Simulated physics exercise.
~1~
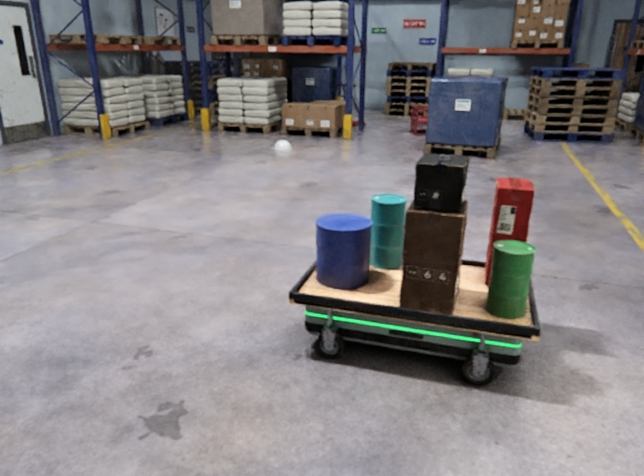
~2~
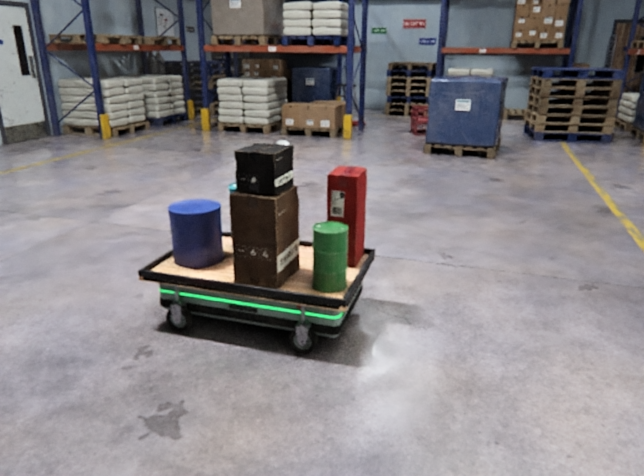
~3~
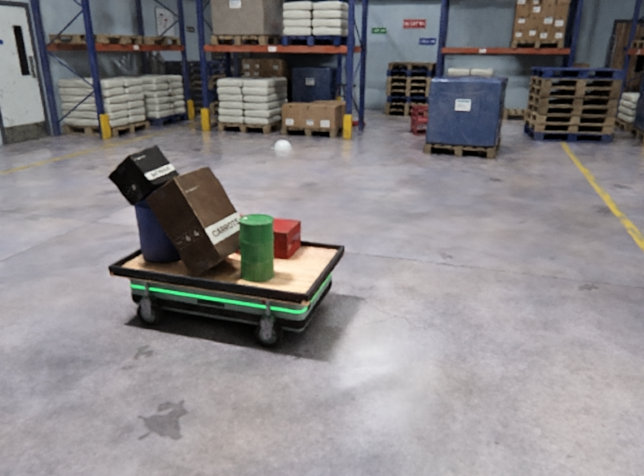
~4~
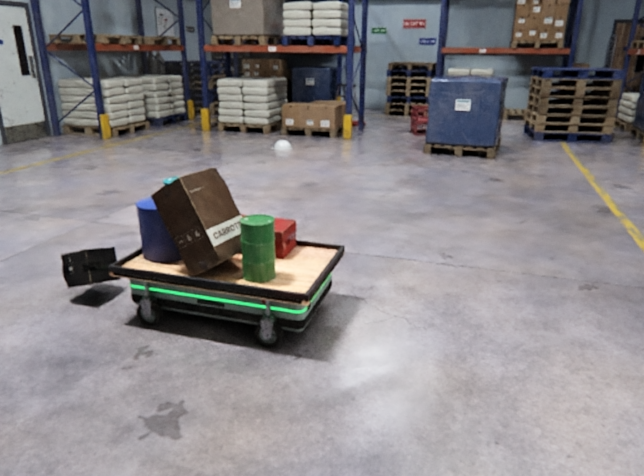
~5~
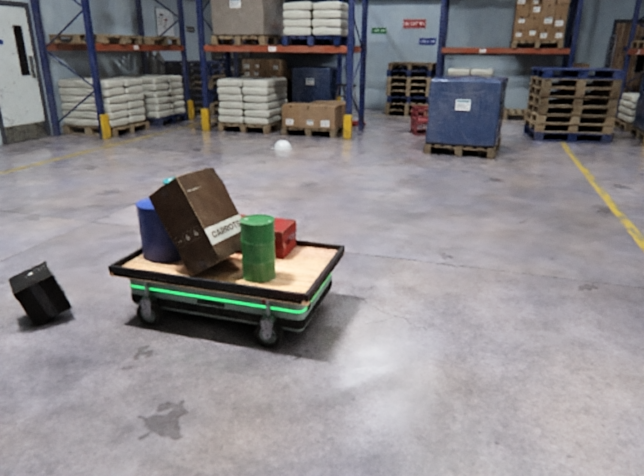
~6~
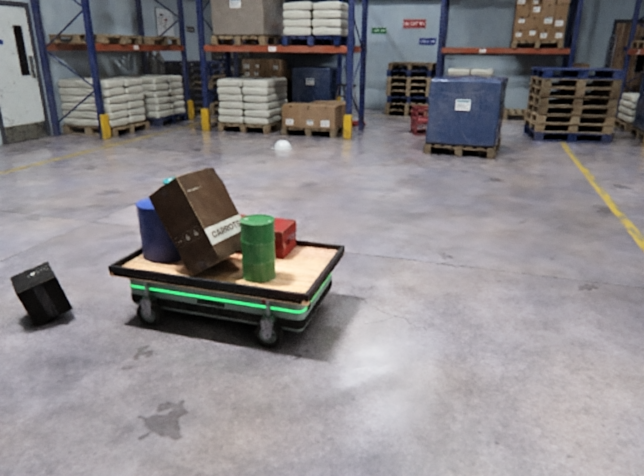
A low wheeled cart with a green light strip stands on a grey warehouse floor, seen from a fixed, slightly raised view, with loaded racks and pallets behind. Its lipped deck carries a blue drum, a turquoise drum, a tall brown box topped by a black box, a red box and a green drum. The cart rolls left and stops, and the red box topples while the brown box tips left against the blue drum. The black box slides off, drops over the left edge and comes to rest on the floor. The brown box stays leaning, the green drum upright.
